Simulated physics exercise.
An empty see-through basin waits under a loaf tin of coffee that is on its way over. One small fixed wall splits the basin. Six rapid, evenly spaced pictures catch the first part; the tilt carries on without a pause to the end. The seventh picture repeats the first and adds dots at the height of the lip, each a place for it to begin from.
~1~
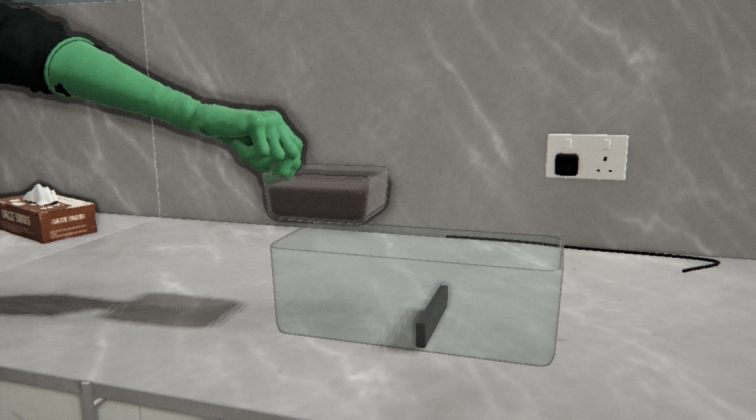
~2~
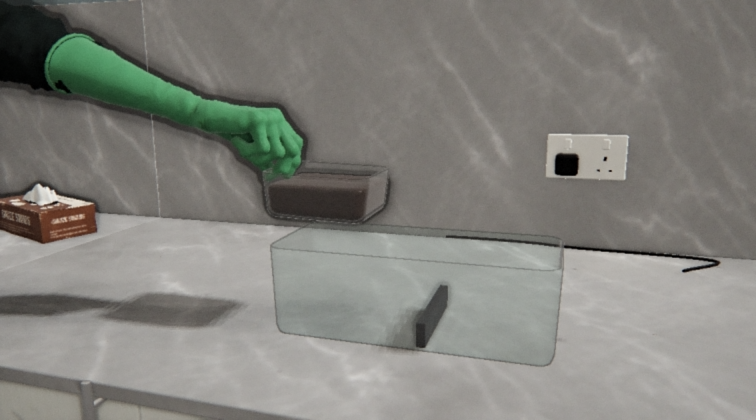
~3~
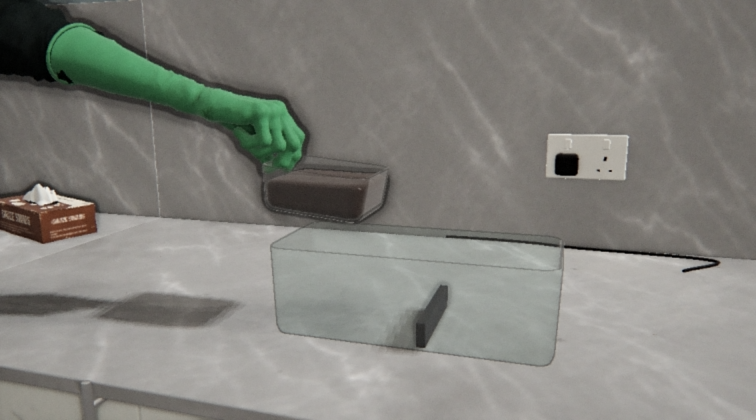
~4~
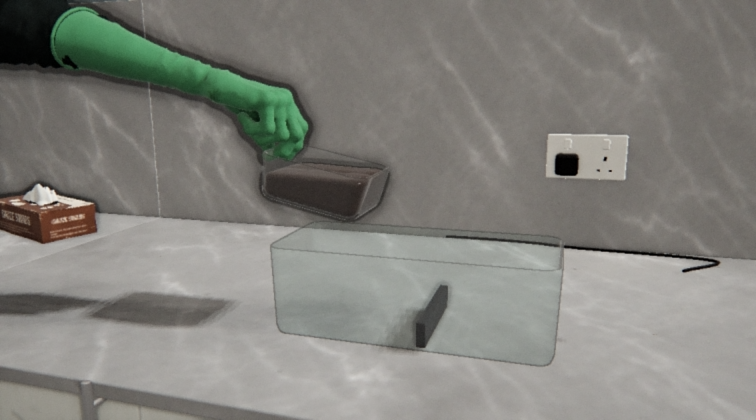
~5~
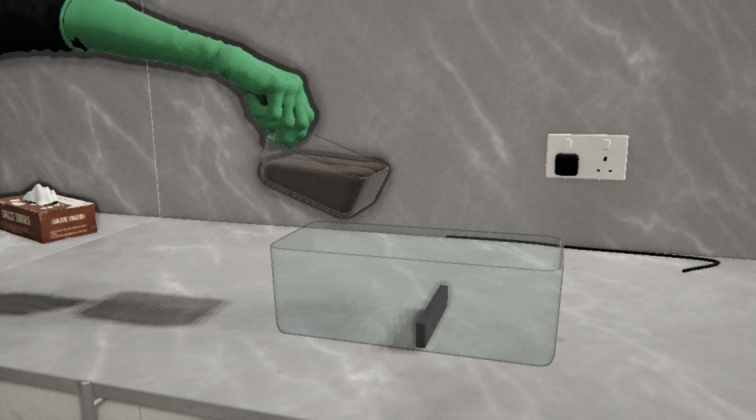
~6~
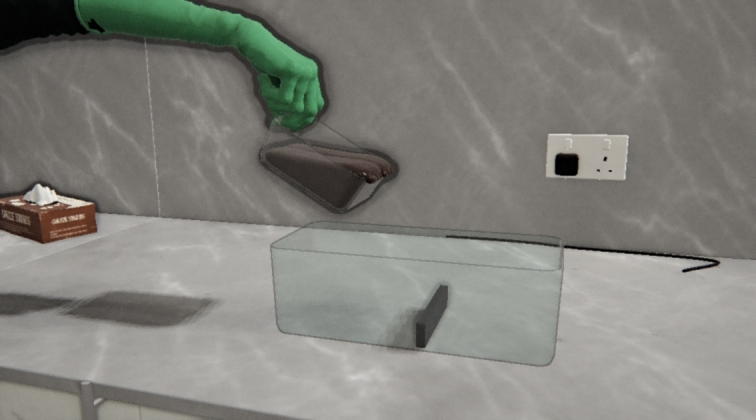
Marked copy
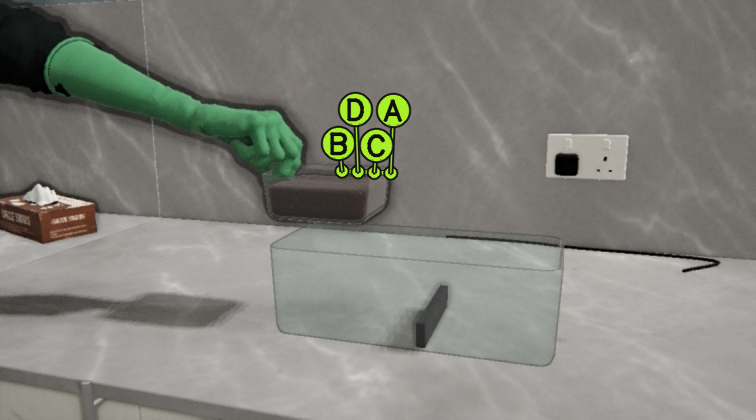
A green-gloved hand tilts a clear container of brown liquid rightward above a see-through basin.
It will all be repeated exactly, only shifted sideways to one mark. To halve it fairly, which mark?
Use spot D.
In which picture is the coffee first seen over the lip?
In picture 6.
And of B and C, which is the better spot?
That would be C.
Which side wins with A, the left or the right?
The right side.
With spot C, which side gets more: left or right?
The right one.
In lime, A at (390, 173); B at (341, 171); C at (374, 172); D at (358, 171).
With A, about 20 % ends left of the wall and 79 % right of it.
With B, about 80 % ends left of the wall and 18 % right of it.
With C, about 32 % ends left of the wall and 67 % right of it.
With D, about 52 % ends left of the wall and 46 % right of it.
